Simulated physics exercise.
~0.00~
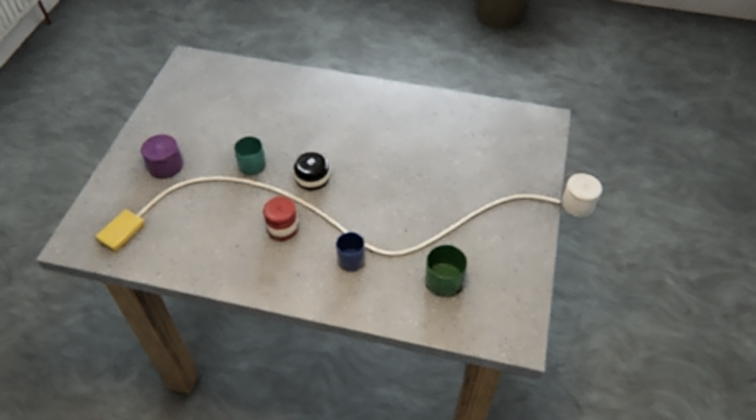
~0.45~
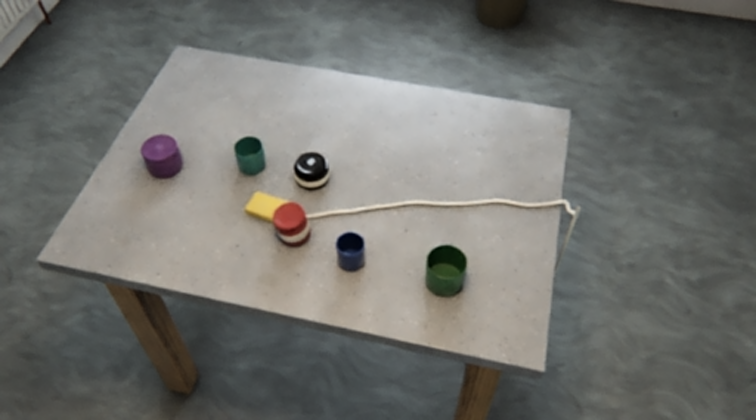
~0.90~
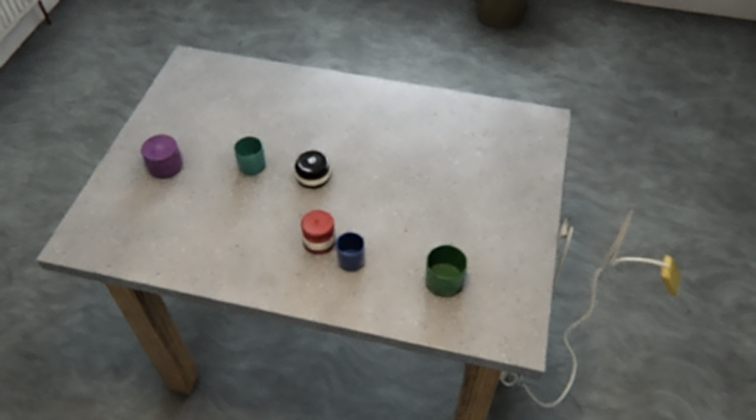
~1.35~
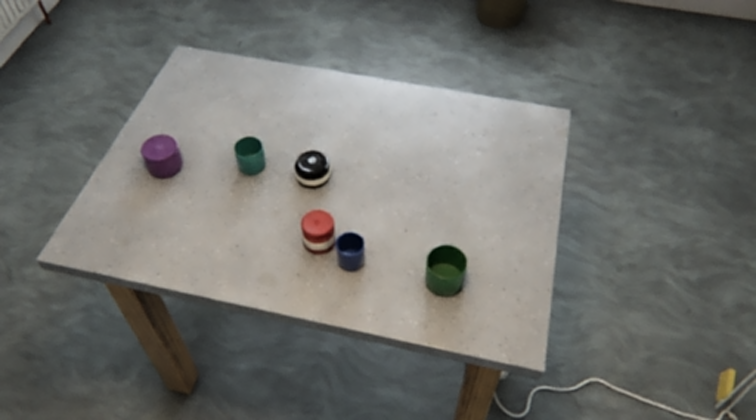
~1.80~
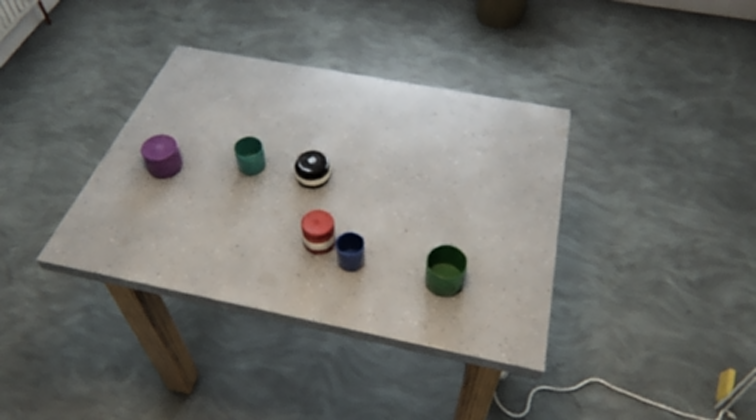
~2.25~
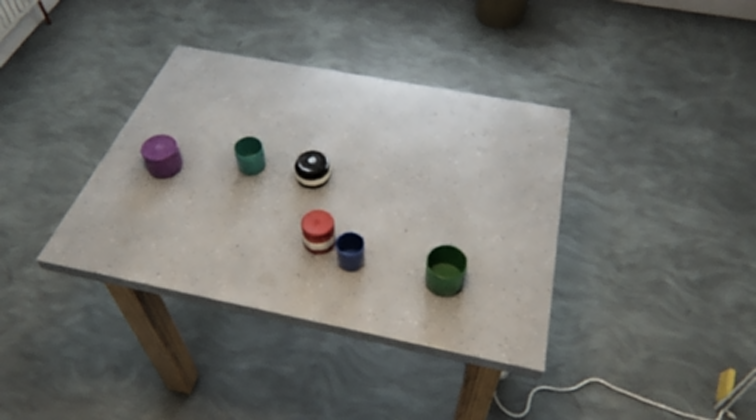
On a gray folding table among small cups and jars, a white speaker drops off the right edge, pulling a pale cable and yellow phone across the top; the red canister shifts right beside the blue mug, and the phone and cable end up on the floor.
